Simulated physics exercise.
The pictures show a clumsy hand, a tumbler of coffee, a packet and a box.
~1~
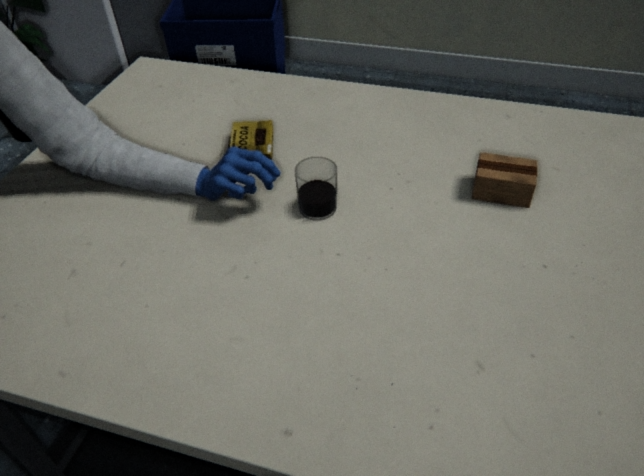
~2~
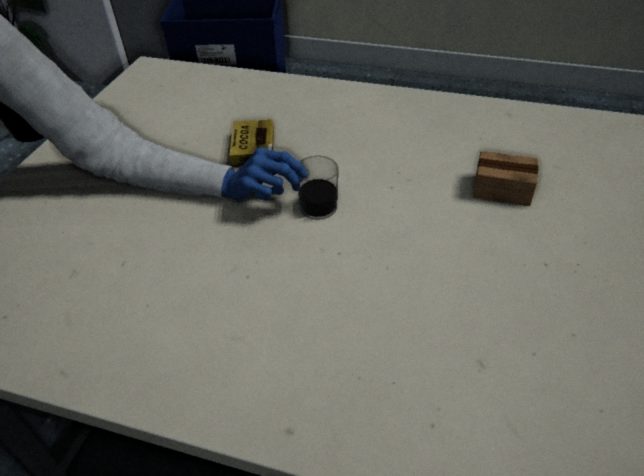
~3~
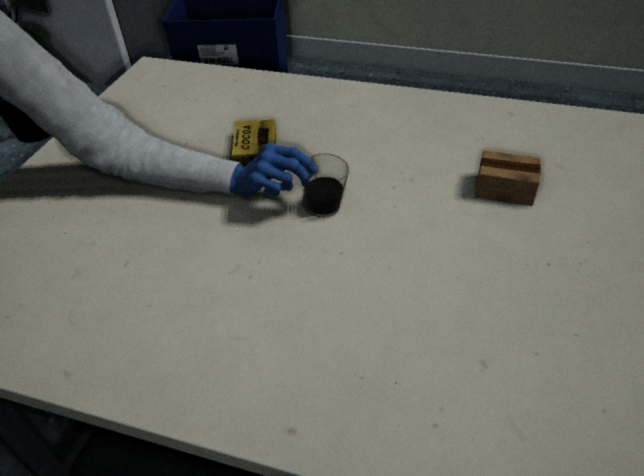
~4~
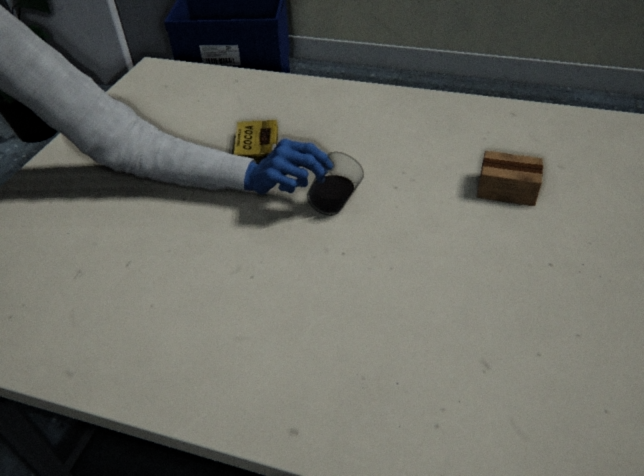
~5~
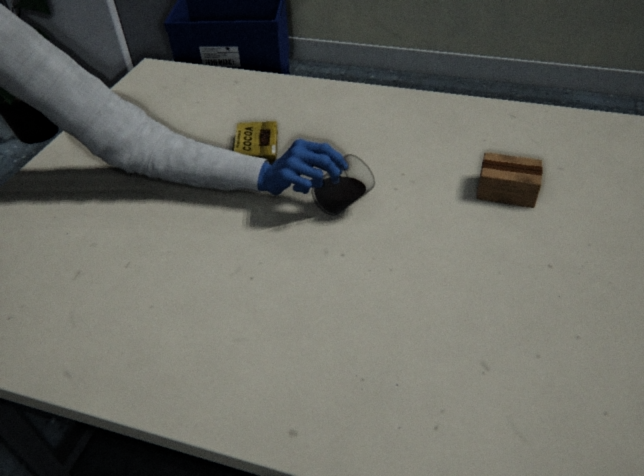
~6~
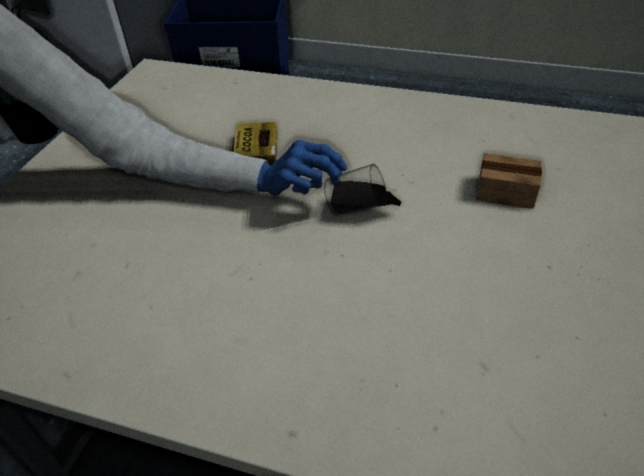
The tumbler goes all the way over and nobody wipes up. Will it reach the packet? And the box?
As for the packet, it remains untouched; the box ends up in the puddle.
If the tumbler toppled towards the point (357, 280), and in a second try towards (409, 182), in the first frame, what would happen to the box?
One: It escapes. Two: It ends up in the puddle.
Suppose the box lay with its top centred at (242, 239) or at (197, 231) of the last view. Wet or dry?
One: It escapes. Two: It stays dry.
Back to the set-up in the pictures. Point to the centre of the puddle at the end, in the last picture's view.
At about (525, 225).
Shortly, the puddle covers about as much as a plate; the packet is still dry; the box is soaking at its edge.
Then, the puddle covers about as much as a tray; the packet is still dry; the box is soaking at its edge.
At the finish, the puddle covers about as much as a tray; the packet is still dry; the box is soaking at its edge.
